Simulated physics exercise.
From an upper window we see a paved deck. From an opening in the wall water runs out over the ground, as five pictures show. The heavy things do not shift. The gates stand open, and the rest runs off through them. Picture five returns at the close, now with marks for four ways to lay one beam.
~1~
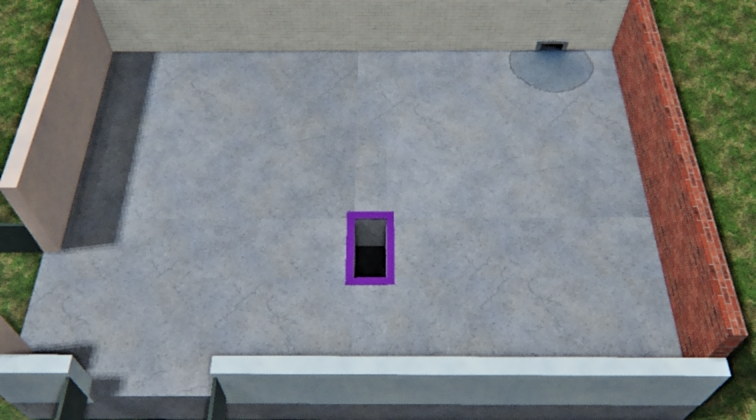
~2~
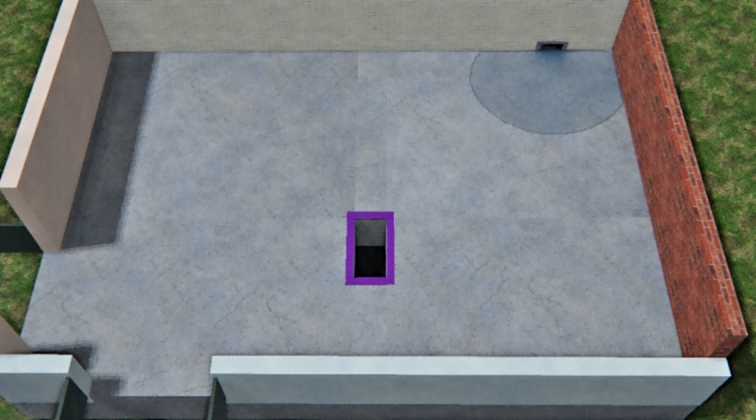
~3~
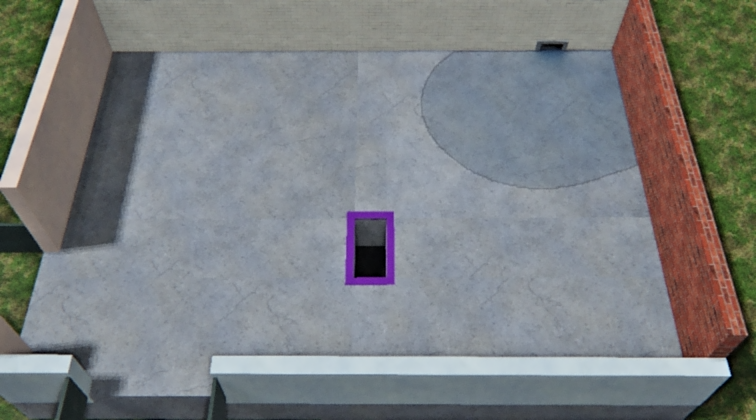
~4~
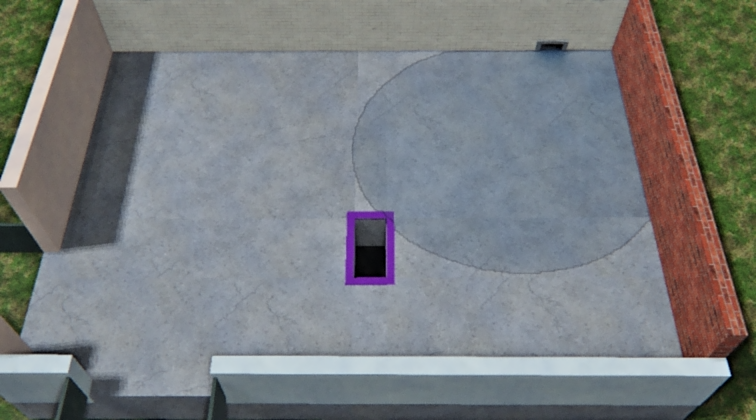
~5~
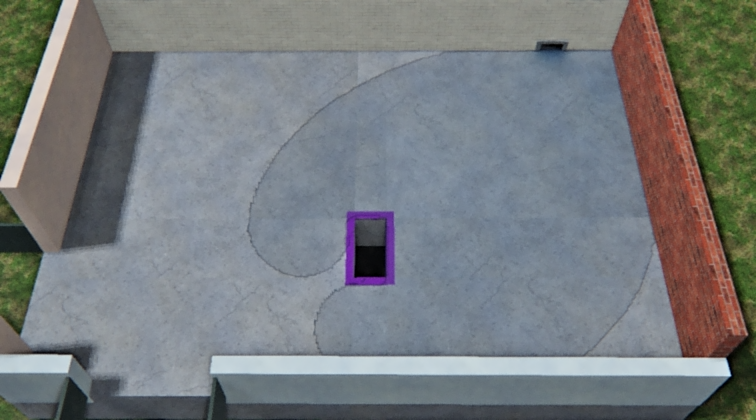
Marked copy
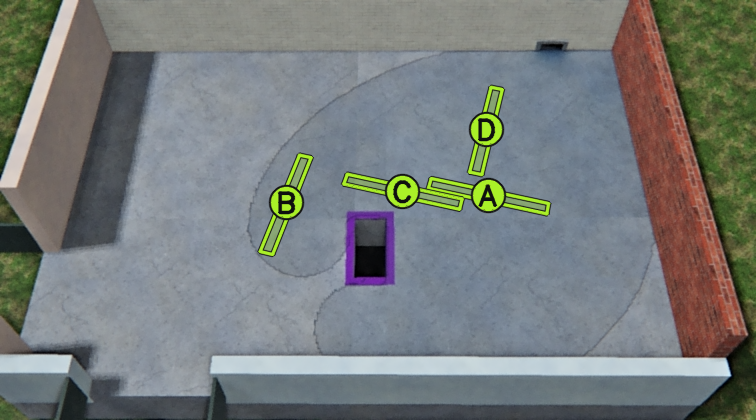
On a paved deck with walls around it, water spread from a small opening at the back right, widening across the ground toward the front left until it surrounded much of the purple-edged gully.
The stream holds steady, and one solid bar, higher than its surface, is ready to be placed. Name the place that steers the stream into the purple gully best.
I would pick position B.
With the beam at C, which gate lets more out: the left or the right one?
More leaves on the left.
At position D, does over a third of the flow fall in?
No, it does not.
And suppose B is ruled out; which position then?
D.
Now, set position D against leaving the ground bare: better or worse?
Worse.
On the marked copy, A from (429, 183) to (547, 208); B from (266, 253) to (305, 156); C from (345, 179) to (460, 204); D from (475, 173) to (496, 88).
If A is chosen, about 9 % of the stream goes into the purple gully, about 91 % out by the gates.
If B is chosen, about 26 % of the stream goes into the purple gully, about 73 % out by the gates.
If C is chosen, about 6 % of the stream goes into the purple gully, about 94 % out by the gates.
If D is chosen, about 16 % of the stream goes into the purple gully, about 83 % out by the gates.
